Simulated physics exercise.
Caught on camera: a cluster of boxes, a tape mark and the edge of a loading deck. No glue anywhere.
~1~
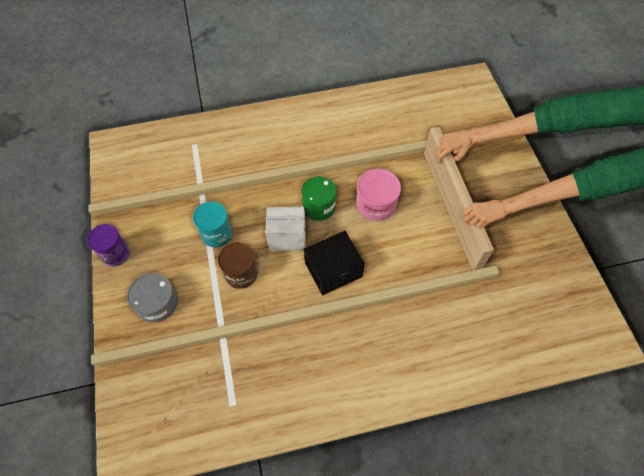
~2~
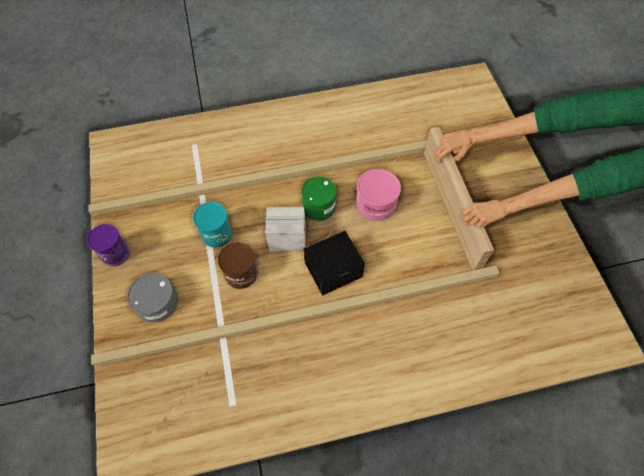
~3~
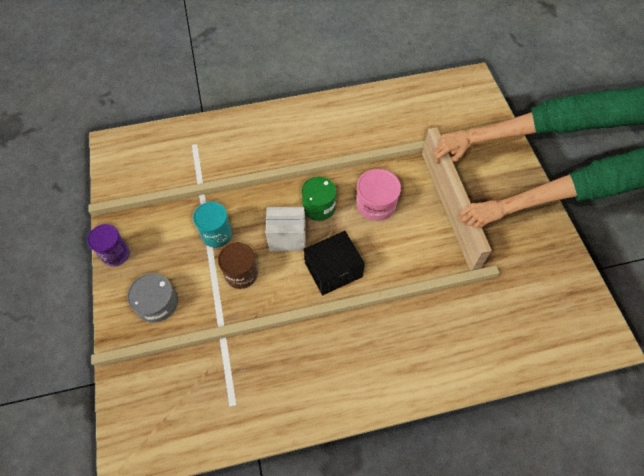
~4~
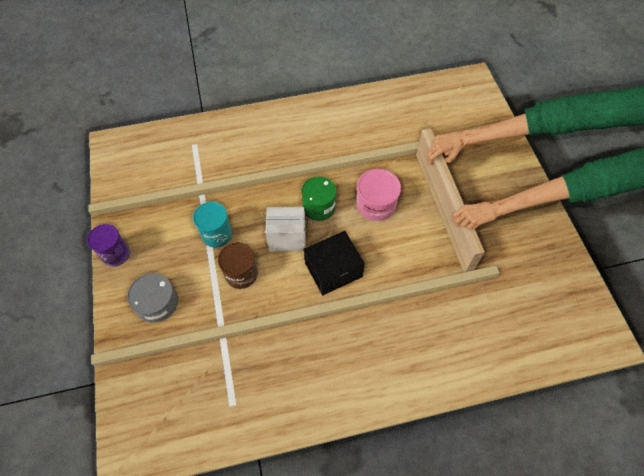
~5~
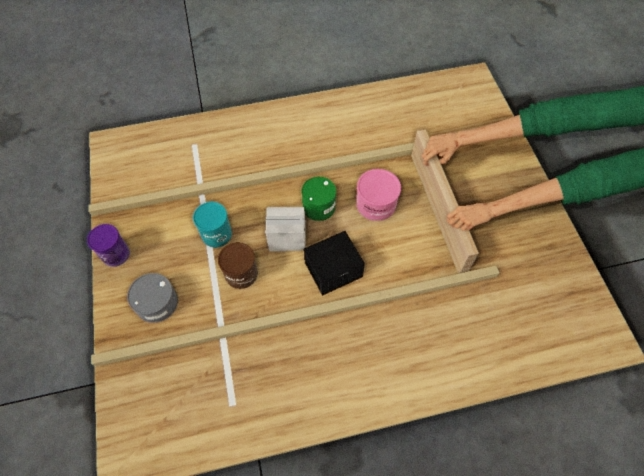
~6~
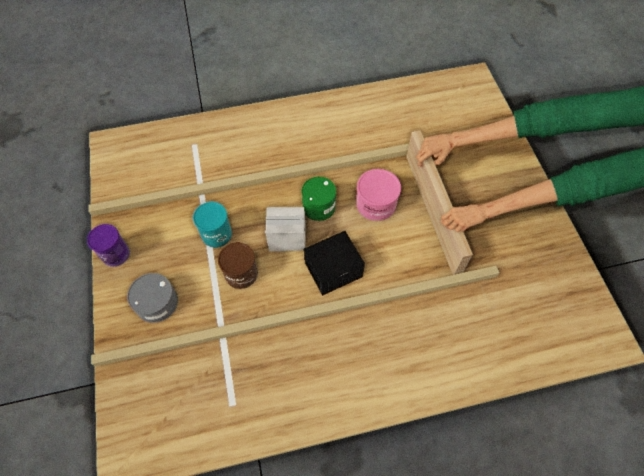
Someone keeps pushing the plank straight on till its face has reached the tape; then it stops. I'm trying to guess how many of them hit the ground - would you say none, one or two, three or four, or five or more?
So the tally of ones that come down is nothing, really.
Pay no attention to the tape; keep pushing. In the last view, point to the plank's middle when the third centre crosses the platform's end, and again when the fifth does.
(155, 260) and (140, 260).
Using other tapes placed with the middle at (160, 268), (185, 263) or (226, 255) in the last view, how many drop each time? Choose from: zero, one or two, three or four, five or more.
1 or 2; one to two; not one.
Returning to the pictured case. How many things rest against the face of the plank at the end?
The count in contact is 2.
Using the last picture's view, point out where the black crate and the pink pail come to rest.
The black crate finishes at (190, 293); the pink pail finishes at (183, 227).
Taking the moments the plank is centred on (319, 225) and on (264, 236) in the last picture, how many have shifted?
That makes 4 at the first spot and 6 at the second.
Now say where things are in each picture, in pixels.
The first frame shows purple pail (110, 246); grey canister (153, 298); turquoise pail (213, 225); plank (455, 197); tape (211, 258).
The second frame shows grey canister (153, 298); brown pail (239, 266).
The third frame shows turquoise pail (213, 225); pink pail (378, 196).
The fourth frame shows purple pail (110, 246); plank (447, 199).
The fifth frame shows grey canister (153, 298); black crate (334, 263).
The sixth frame shows purple pail (110, 246); grey canister (153, 298); turquoise pail (213, 225); plank (436, 201); tape (211, 258).
Soon after, none off yet; purple pail at rest near (110, 246); grey canister at rest near (153, 298); turquoise pail at rest near (213, 225).
In the end, the number that fall off is zero.
